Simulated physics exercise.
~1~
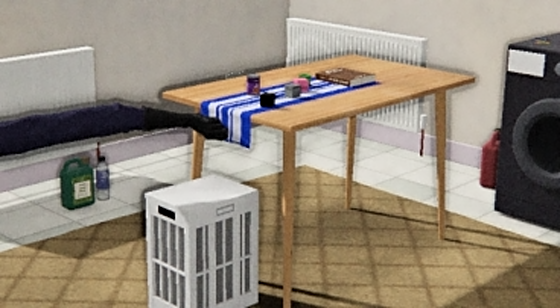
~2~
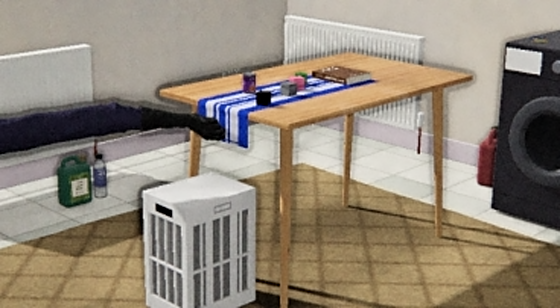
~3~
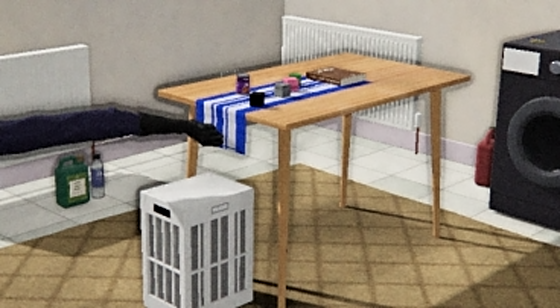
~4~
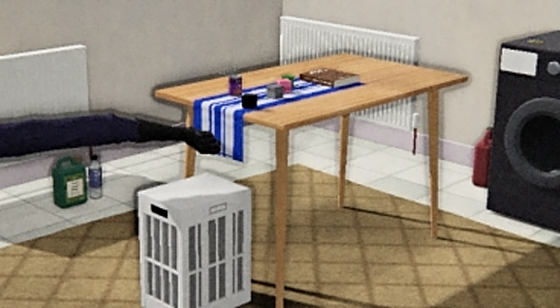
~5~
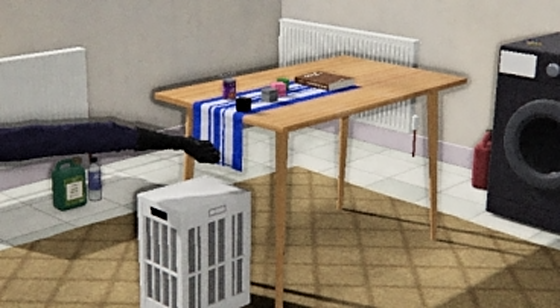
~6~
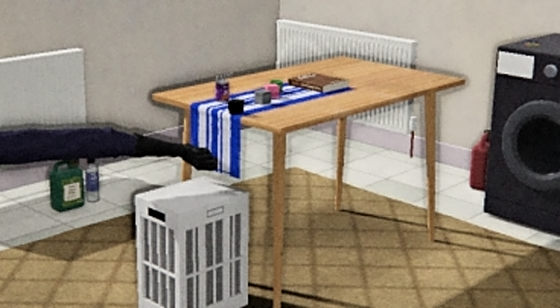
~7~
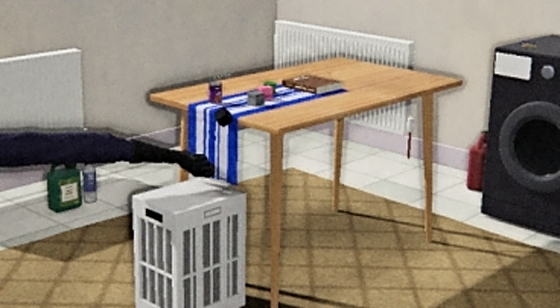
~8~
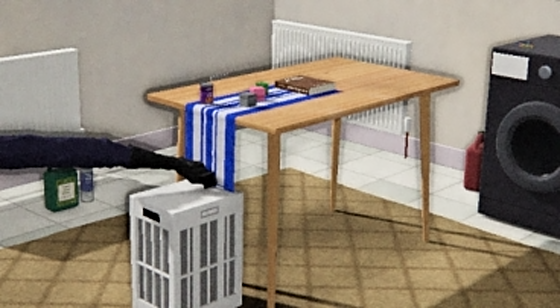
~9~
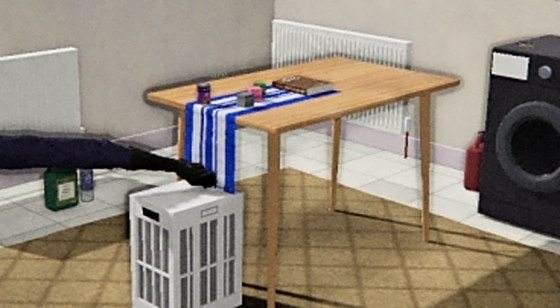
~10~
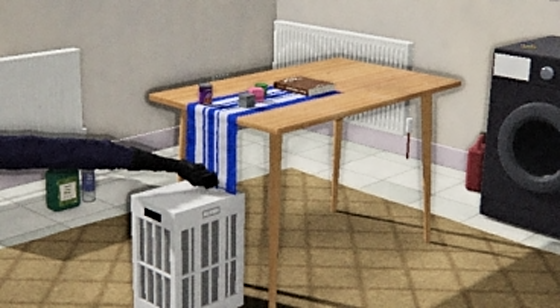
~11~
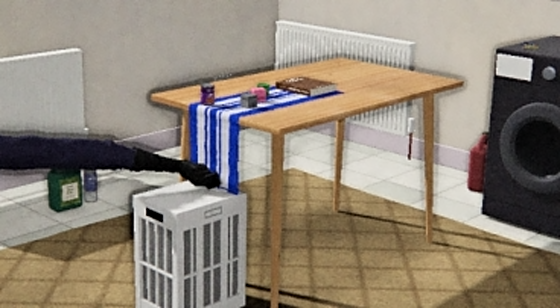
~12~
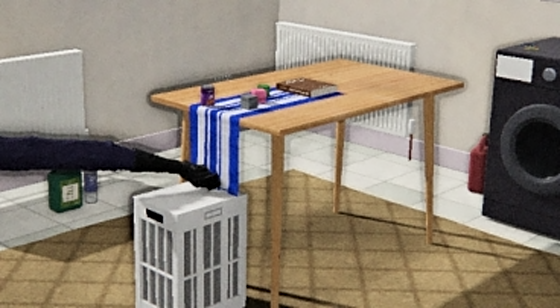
A dark-sleeved arm reaches in from the left toward a wooden table in a pale room with white radiators, a patterned rug and a dark front-loading washing machine at right, seen from slightly above by a gently swaying camera. A blue and white striped runner hangs over the table's left end above a white crate, carrying a purple can, small black, grey and pink cubes and a flat brown object. The hand draws the cloth down and leftward, and everything on it rides along. The black cube tips over the edge and drops out of sight. The hand stops at the crate, with the cloth's hem resting there and the can still upright.
